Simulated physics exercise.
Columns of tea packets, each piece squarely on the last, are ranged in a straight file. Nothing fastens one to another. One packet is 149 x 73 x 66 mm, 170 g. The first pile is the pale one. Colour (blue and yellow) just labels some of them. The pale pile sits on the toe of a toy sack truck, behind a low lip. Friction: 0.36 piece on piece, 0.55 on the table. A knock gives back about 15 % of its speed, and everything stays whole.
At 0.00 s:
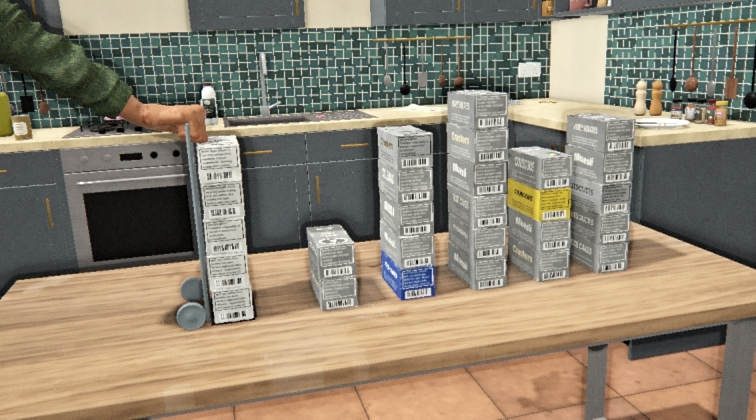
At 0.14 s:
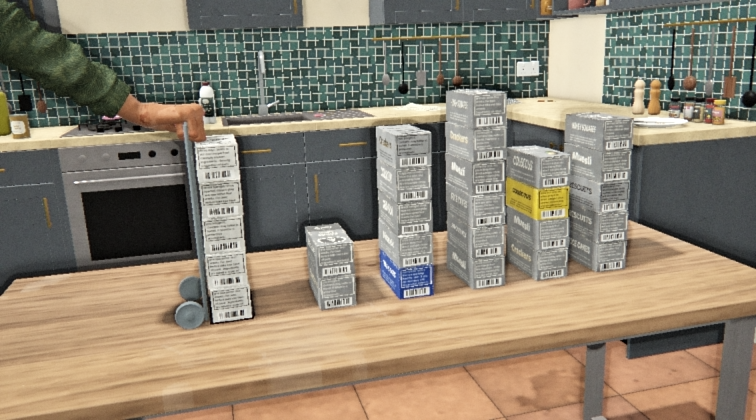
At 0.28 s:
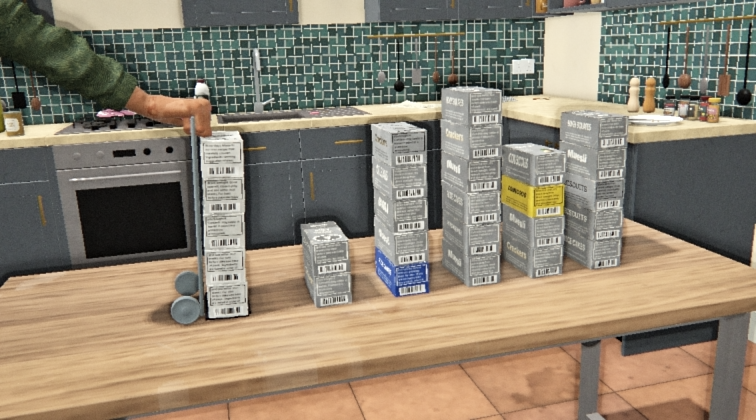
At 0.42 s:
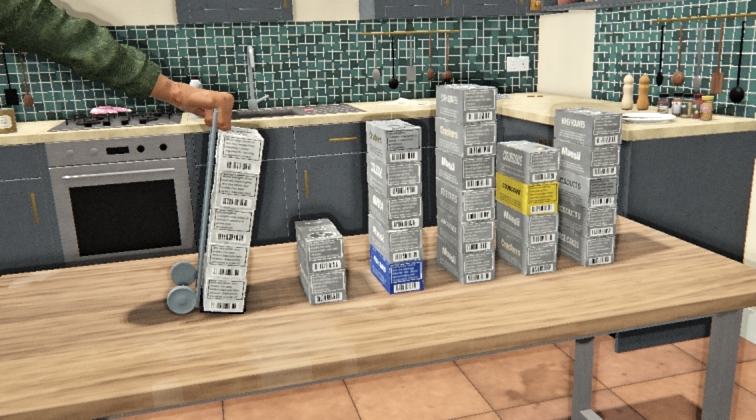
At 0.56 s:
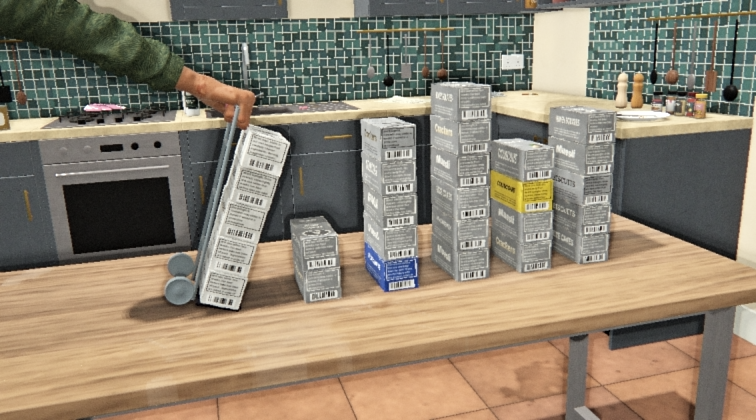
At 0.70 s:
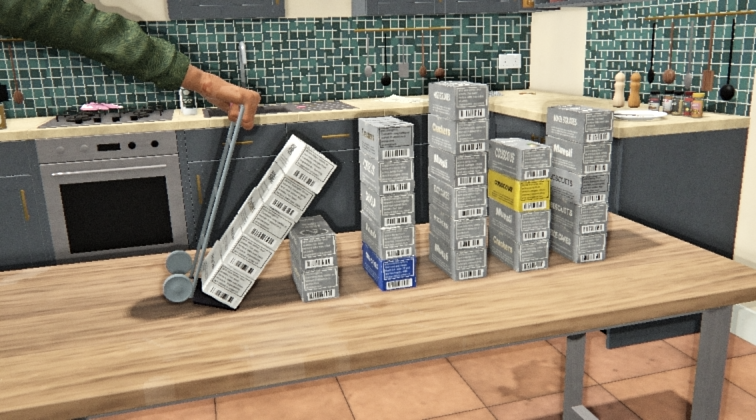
A hand tilted a small hand truck to the right on a kitchen table, and its pale stack of packets leaned away from the frame toward the still grey stacks with blue and yellow packets.
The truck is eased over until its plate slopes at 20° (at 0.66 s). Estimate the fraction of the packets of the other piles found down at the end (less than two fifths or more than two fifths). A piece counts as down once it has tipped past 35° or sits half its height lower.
Ending down: Under two fifths.
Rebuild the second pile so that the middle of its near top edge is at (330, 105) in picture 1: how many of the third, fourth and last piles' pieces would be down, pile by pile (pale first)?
In that case third 5, fourth 6, last 5.
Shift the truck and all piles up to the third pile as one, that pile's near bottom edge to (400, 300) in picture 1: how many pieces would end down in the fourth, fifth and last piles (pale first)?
Then fourth 0, fifth 0, last 0.
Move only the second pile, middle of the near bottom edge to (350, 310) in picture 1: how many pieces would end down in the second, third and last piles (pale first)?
In that case second 0, third 0, last 0.
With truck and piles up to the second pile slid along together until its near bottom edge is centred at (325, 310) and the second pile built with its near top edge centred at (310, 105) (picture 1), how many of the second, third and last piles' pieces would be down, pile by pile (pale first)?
In that case second 6, third 5, last 5.
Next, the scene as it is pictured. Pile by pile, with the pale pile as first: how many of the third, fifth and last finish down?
Third 0, fifth 0, last 0.
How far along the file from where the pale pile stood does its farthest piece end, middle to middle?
Some 30 cm.
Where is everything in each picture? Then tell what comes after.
In the first frame (pixels give the middle of a visible side; the camera pans a little), truck frame (192, 167) 0° forward; blue packet (418, 284); yellow packet (522, 199); none of the others has stirred.
Truck frame (190, 166) 0° forward; yellow packet (520, 198), in the second frame.
Truck frame (195, 161) 3° forward, top of the pale pile leaning 3°; blue packet (412, 280); none of the others has stirred, in the third frame.
Truck frame (212, 152) 11° forward, top of the pale pile leaning 11°; yellow packet (510, 193); none of the others has stirred, in the fourth frame.
Truck frame (229, 148) 18° forward, top of the pale pile leaning 21°; yellow packet (505, 191); none of the others has stirred, in the fifth frame.
Truck frame (232, 147) 20° forward, top of the pale pile leaning 38°; yellow packet (502, 190); blue packet (399, 274); none of the others has stirred, in the sixth frame.
After 0.76 s, 5 of the pale pile down; none of the 22 other packets down, 1 disturbed.
After 0.86 s, 4 of the pale pile down; none of the 22 other packets down, 4 disturbed.
After 1.12 s, 5 of the pale pile down; none of the 22 other packets down, 4 disturbed.
In the end (1.7 s), 5 of the pale pile down; none of the 22 other packets down, 4 disturbed; blue packet unmoved; yellow packet unmoved. That is 0 per cent. From the last view, middles, blue packet near (388, 263), yellow packet near (518, 188).
